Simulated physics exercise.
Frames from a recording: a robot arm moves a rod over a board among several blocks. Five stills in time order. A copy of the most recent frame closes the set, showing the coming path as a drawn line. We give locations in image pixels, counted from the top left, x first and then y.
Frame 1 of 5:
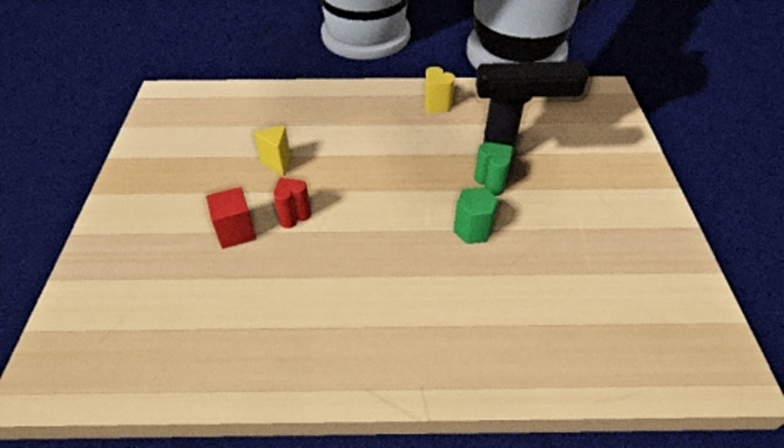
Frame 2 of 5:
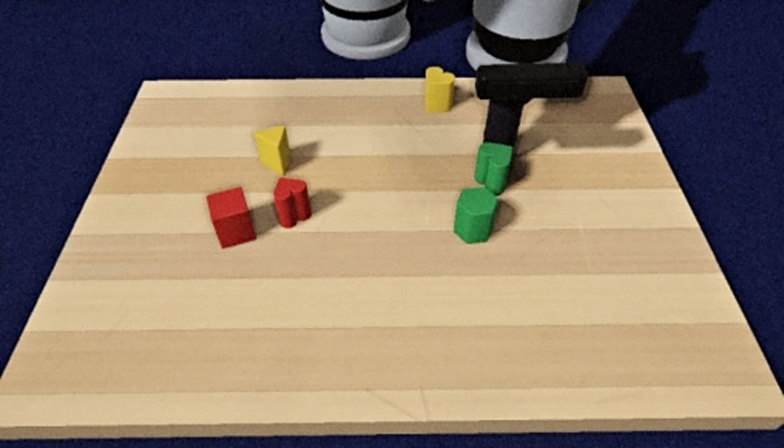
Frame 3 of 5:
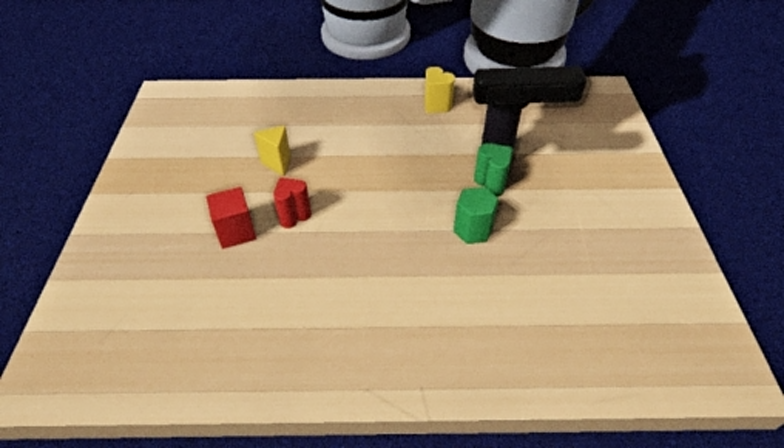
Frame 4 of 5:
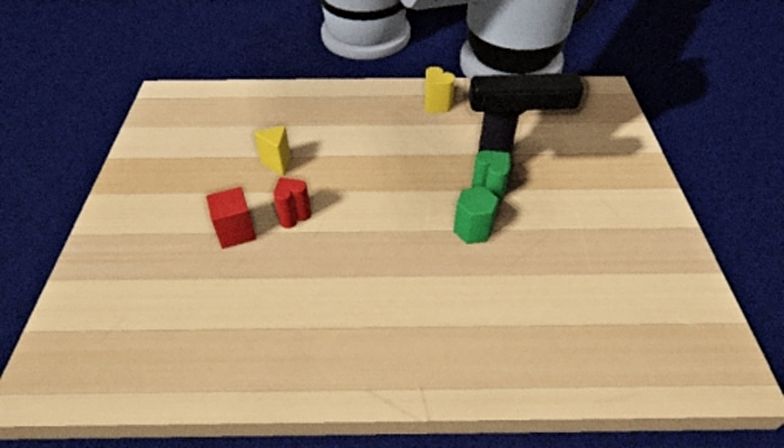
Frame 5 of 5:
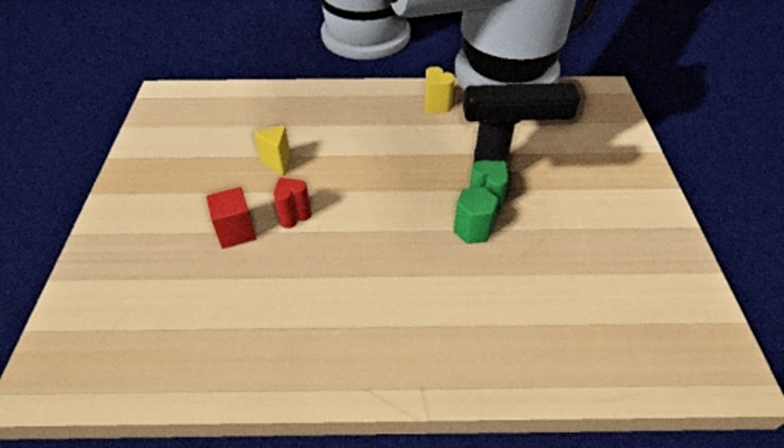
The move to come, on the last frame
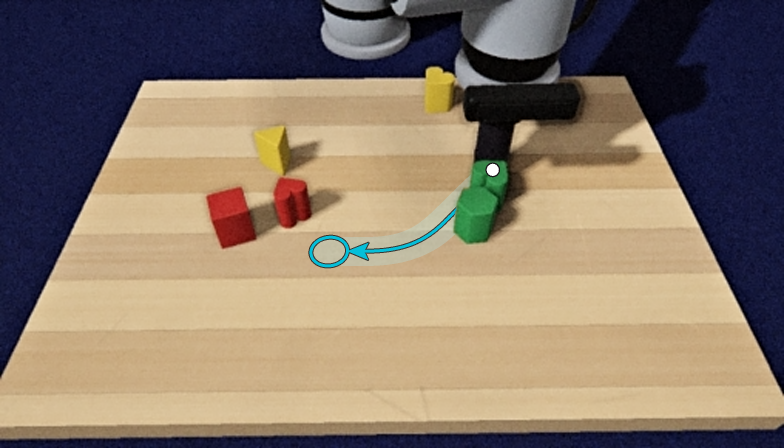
A robot arm at the top right lowers a black rod slightly down the board, nudging the green heart block a short way toward the green hexagon just below it. The striped wooden board lies on a dark blue surface, seen from above at an angle by a still camera. A yellow heart block near the top, a yellow triangle, a red heart and a red block at left stay put.
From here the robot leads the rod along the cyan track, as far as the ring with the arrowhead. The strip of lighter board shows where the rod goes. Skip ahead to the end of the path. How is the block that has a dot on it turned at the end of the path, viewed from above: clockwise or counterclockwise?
It spins anti-clockwise.
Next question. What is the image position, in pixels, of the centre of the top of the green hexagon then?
The middle of its upper face will lie at (480, 218).
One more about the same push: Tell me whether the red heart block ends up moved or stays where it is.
The red heart block will stay where it is.
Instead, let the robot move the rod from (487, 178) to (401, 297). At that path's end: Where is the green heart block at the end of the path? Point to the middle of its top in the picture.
Around pixel (497, 201).
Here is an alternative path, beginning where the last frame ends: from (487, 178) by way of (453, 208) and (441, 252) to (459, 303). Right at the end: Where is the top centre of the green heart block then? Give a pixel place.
The middle of its upper face should be somewhere near (490, 189).
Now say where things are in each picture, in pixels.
Rod tip at (497, 152); block tops, red heart block at (288, 186); green hexagon at (478, 200); green heart block at (497, 152), in the first frame.
Rod at (498, 149); blocks unchanged, in the second frame.
Rod at (496, 153); blocks unchanged, in the third frame.
Rod at (493, 159); green heart block at (495, 160), in the fourth frame.
Rod at (493, 170); red heart block at (288, 186); green hexagon at (478, 200); green heart block at (493, 170), in the fifth frame.
Path on the board, from (487, 178) via (451, 215) and (400, 248), ending at (329, 251); the dot is on the green heart block.
The first path, step by step. One third of the way, rod at (452, 205); green hexagon at (480, 218), turned 30° clockwise; green heart block at (492, 193), turned 45° anticlockwise.
Two thirds of the way, rod at (398, 238); green hexagon at (480, 218), turned 30° clockwise; green heart block at (492, 193), turned 45° anticlockwise.
At the end, rod at (328, 241); red heart block in place; green hexagon at (480, 218), turned 30° clockwise; green heart block at (492, 193), turned 45° anticlockwise.
